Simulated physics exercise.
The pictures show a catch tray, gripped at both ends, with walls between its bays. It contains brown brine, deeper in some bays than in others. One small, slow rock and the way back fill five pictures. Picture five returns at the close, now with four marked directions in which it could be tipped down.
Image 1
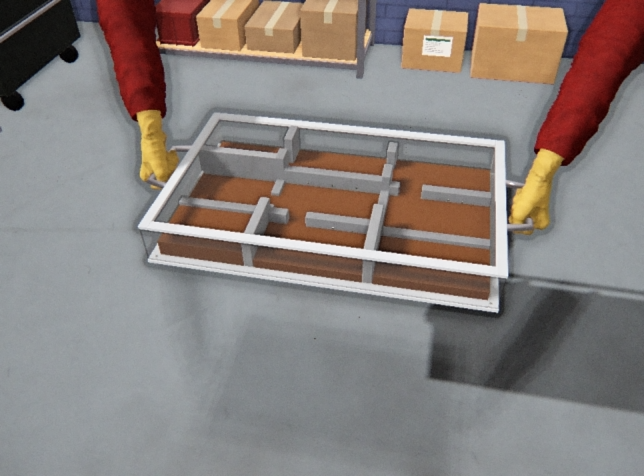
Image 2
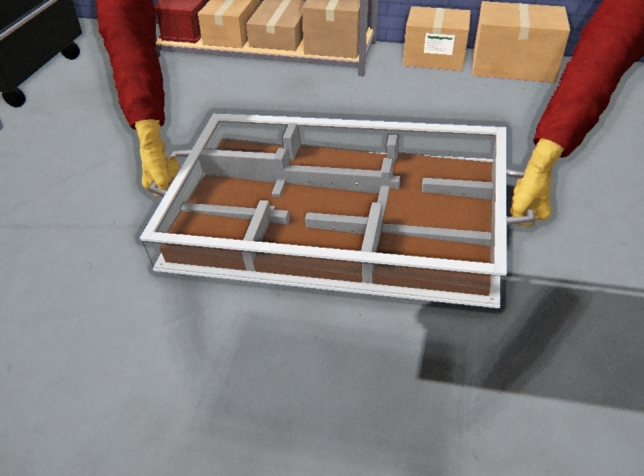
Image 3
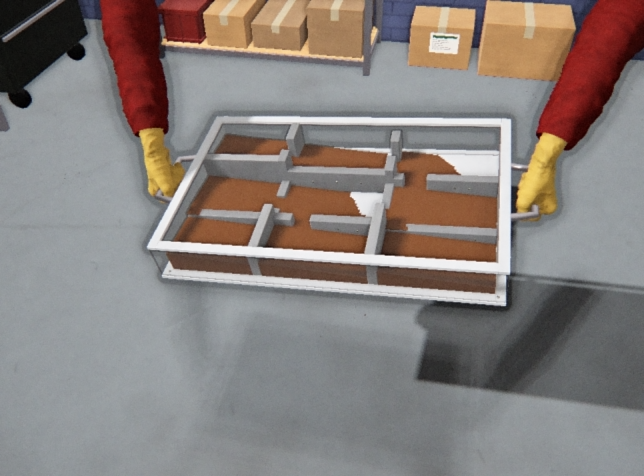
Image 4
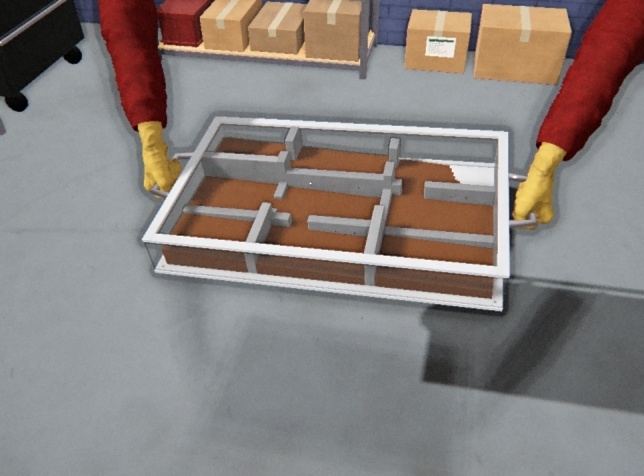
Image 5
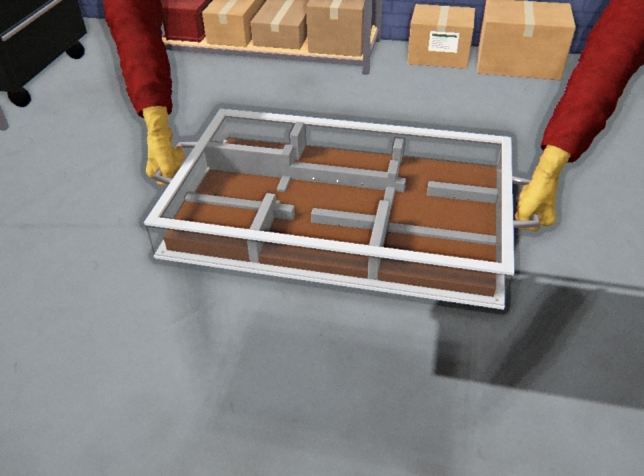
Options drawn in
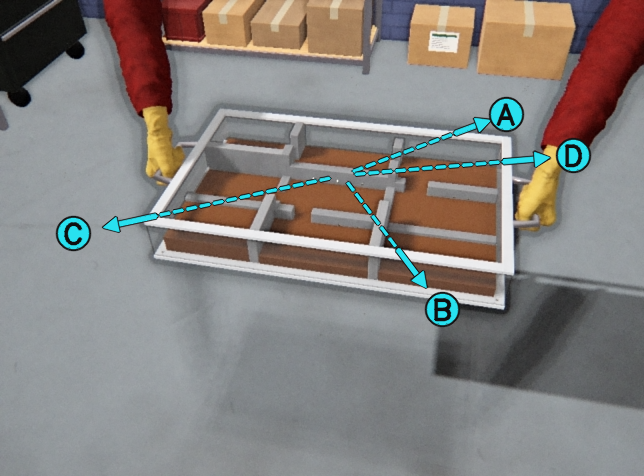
Gloved hands tilt a walled tray of brown liquid slightly toward the front left, then level it.
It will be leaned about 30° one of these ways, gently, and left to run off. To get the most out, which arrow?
A is best.
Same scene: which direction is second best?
D.
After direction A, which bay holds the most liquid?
The back right bay.
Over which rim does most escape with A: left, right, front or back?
The back rim.
On the marked copy, A ends at (485, 122); B ends at (423, 283); C ends at (108, 226); D ends at (544, 158).
For direction A, about 25 % stays in the tray, the largest part in the back right bay.
For direction B, about 46 % stays in the tray, the largest part in the front right bay.
For direction C, about 50 % stays in the tray, the largest part in the front left bay.
For direction D, about 34 % stays in the tray, the largest part in the back right bay.
